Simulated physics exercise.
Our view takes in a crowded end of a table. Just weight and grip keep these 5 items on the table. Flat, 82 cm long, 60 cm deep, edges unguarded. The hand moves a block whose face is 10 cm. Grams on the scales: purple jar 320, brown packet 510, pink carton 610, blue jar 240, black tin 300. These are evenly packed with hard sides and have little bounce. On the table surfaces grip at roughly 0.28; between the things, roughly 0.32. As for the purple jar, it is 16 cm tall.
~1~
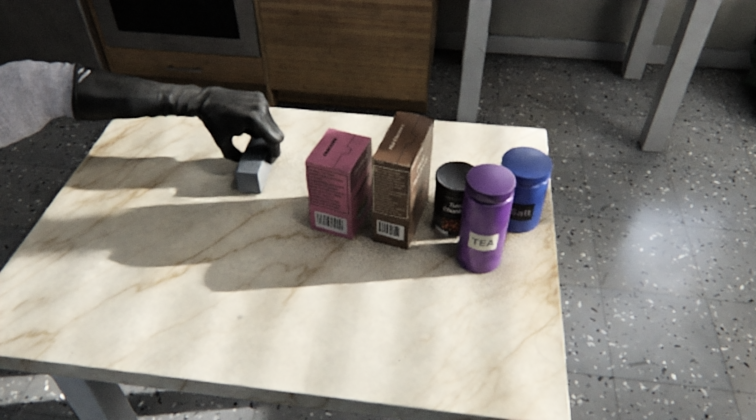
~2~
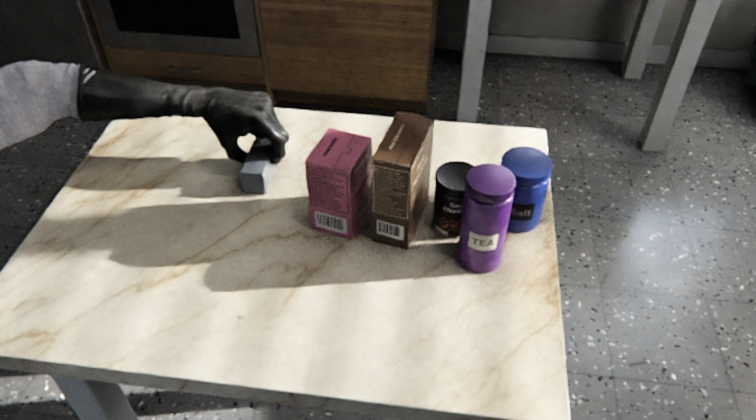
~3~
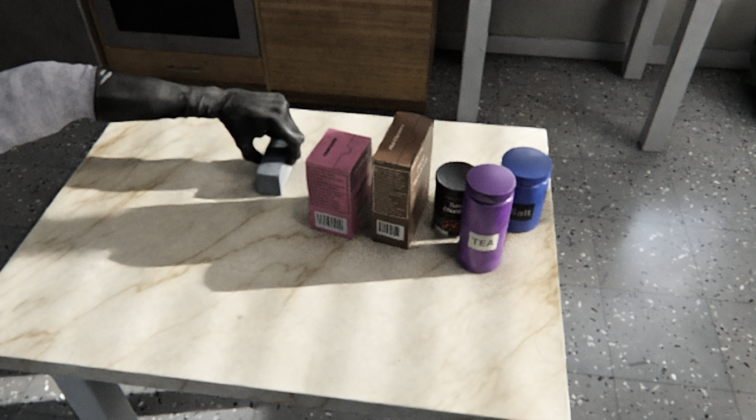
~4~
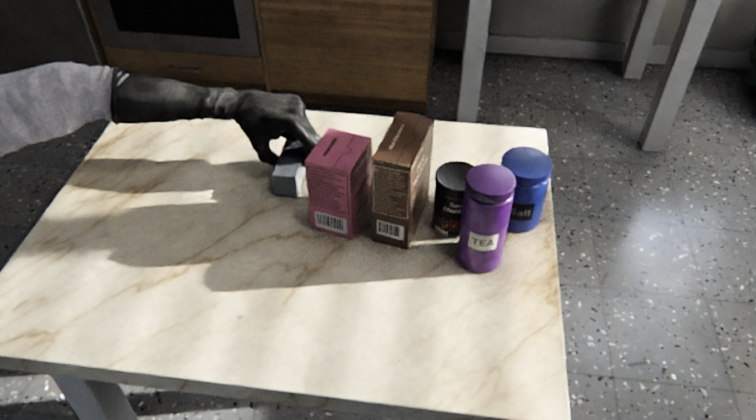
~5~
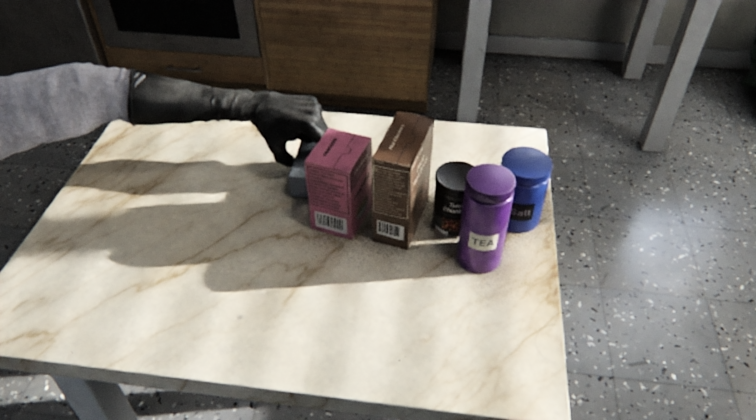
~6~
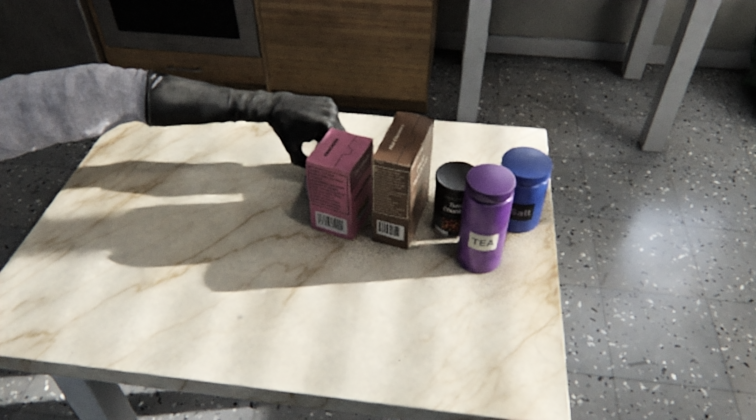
To begin with, a black-gloved hand holds a small grey block on a marble-patterned table, left of a pink carton, a brown packet, and black, purple and blue containers. The hand slides the block rightward until it passes out of view behind the pink carton, while the other items stay still.
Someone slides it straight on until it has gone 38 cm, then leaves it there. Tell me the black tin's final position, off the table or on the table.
It finishes on the table.
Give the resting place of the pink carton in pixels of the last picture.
My guess is roughly (366, 197).
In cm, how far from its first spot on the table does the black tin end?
It ends about 11 centimetres from where it started.
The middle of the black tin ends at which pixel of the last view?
At roughly (527, 225).
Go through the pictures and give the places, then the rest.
In the first frame, 0 cm of push; black tin (456, 200); purple jar (484, 220).
In the second frame, 1 cm of push; pink carton (341, 184); blue jar (521, 190).
In the third frame, 3 cm of push; purple jar (484, 220); brown packet (403, 181).
In the fourth frame, 6 cm of push; pink carton (341, 184); blue jar (521, 190).
In the fifth frame, 9 cm of push; purple jar (484, 220); brown packet (403, 181).
In the sixth frame, 12 cm of push; black tin (456, 200); pink carton (342, 185).
Then, 0.30 s later than the last frame, 17 cm of push; pink carton 4 cm from its spot; brown packet 3 cm from its spot.
Then, 0.80 s later than the last frame, 25 cm of push; black tin 2 cm from its spot near (471, 203); pink carton 5 cm from its spot; brown packet 4 cm from its spot.
Then, 1.10 s later than the last frame, 30 cm of push; black tin 7 cm from its spot near (502, 210); brown packet 8 cm from its spot; pink carton 5 cm from its spot.
Then, 1.30 s later than the last frame, 34 cm of push; black tin 10 cm from its spot near (519, 219); brown packet 9 cm from its spot; pink carton 5 cm from its spot.
When it is over, not toppled but over 4 cm from the start, brown packet, pink carton and black tin; the other 2 within 4 cm of the start. End places, in pixels of the last picture, black tin near (528, 225).
